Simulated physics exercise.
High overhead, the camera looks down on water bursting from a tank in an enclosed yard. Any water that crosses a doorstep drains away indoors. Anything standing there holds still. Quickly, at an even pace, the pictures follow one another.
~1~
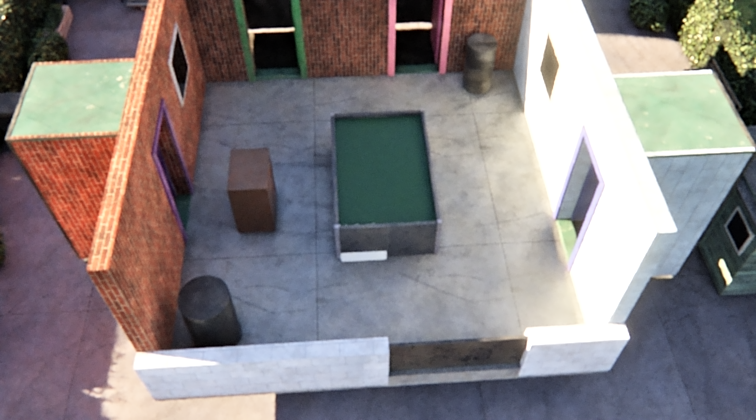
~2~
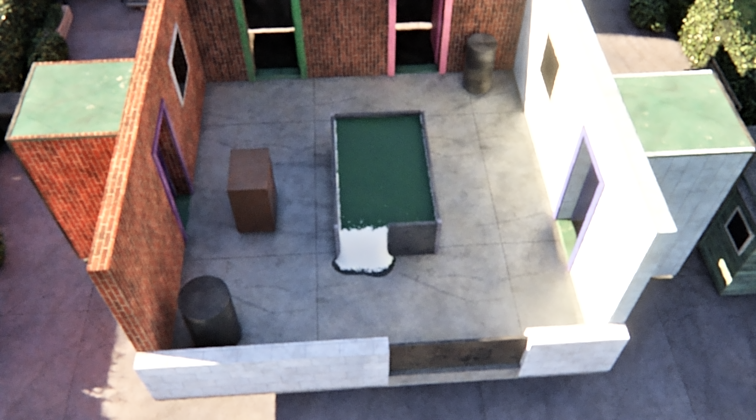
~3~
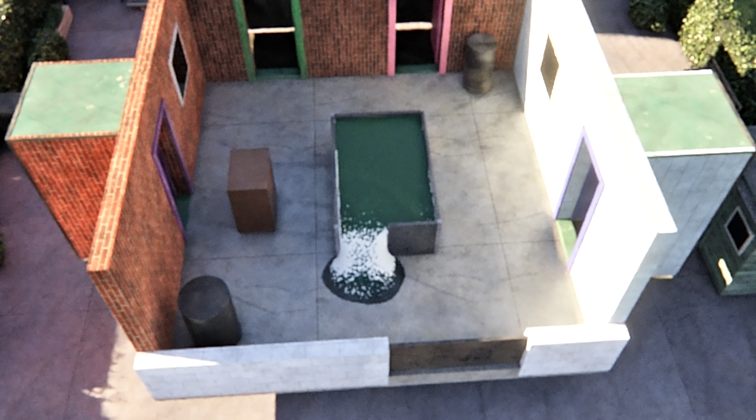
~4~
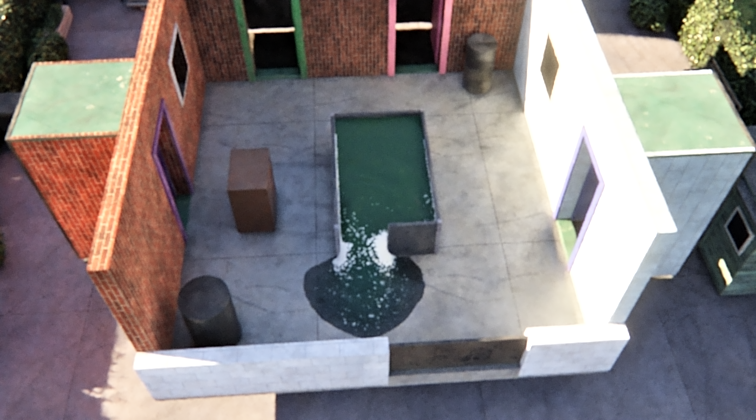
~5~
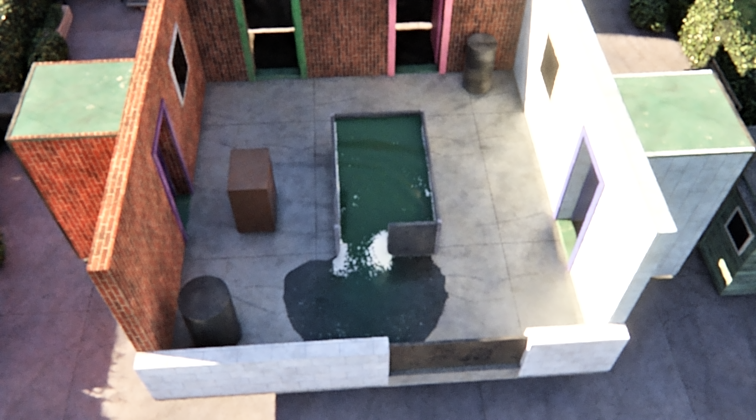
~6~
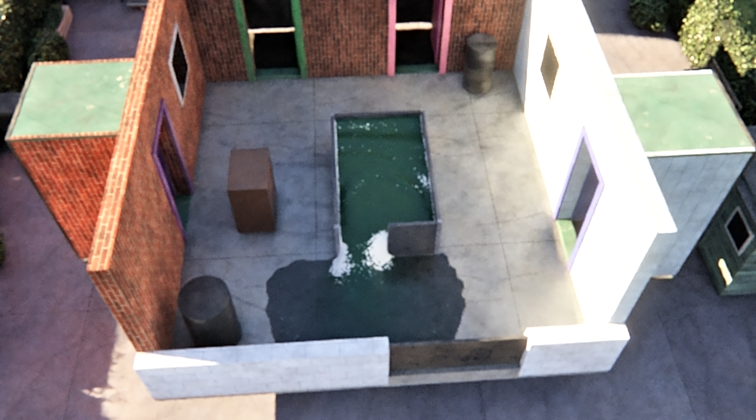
In the video, seen from high above, green water bursts through a gap at the front of a rectangular tank in a walled yard, foaming white before spreading in a widening dark pool across the floor toward the low front wall.
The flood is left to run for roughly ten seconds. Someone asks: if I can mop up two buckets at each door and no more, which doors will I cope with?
In order: Green door: Not too much gets in there; blue door: Too much gets in there; purple door: Too much gets in there; pink door: Too much gets in there.
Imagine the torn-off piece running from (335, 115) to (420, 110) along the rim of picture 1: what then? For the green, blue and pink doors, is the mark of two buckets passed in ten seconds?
Against the threshold, green beats it, blue misses it, pink beats it.
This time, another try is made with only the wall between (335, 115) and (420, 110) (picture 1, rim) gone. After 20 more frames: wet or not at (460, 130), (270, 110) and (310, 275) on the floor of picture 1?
Submerged, submerged, untouched.
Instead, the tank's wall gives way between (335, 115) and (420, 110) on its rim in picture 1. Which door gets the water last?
That's the one in blue.
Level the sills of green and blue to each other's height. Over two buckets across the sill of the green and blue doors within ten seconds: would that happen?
The green door door exceeds the limit, while the blue door door stays within the limit.
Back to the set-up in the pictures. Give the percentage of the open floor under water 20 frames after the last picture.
I'd guess some 45 per cent.
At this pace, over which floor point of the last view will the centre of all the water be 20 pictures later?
That puts it at around (368, 247).
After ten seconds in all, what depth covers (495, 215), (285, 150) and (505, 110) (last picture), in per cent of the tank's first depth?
About 4, 4 and 14 percent, in that order.
A moment on, water covers 15 % of the floor; the green door not reached, the blue door not reached, the purple door not reached, the pink door not reached.
Next, water covers 25 % of the floor; the green door not reached, the blue door not reached, the purple door not reached, the pink door not reached.
Then, water covers 45 % of the floor; the green door not reached, the blue door under two buckets in, the purple door wet at the sill, nothing in, the pink door not reached.
Later, water covers 85 % of the floor; the green door wet at the sill, nothing in, the blue door over two buckets in, the purple door over two buckets in, the pink door wet at the sill, nothing in.
In the end, water covers 100 % of the floor; the green door under two buckets in, the blue door over two buckets in, the purple door over two buckets in, the pink door over two buckets in.
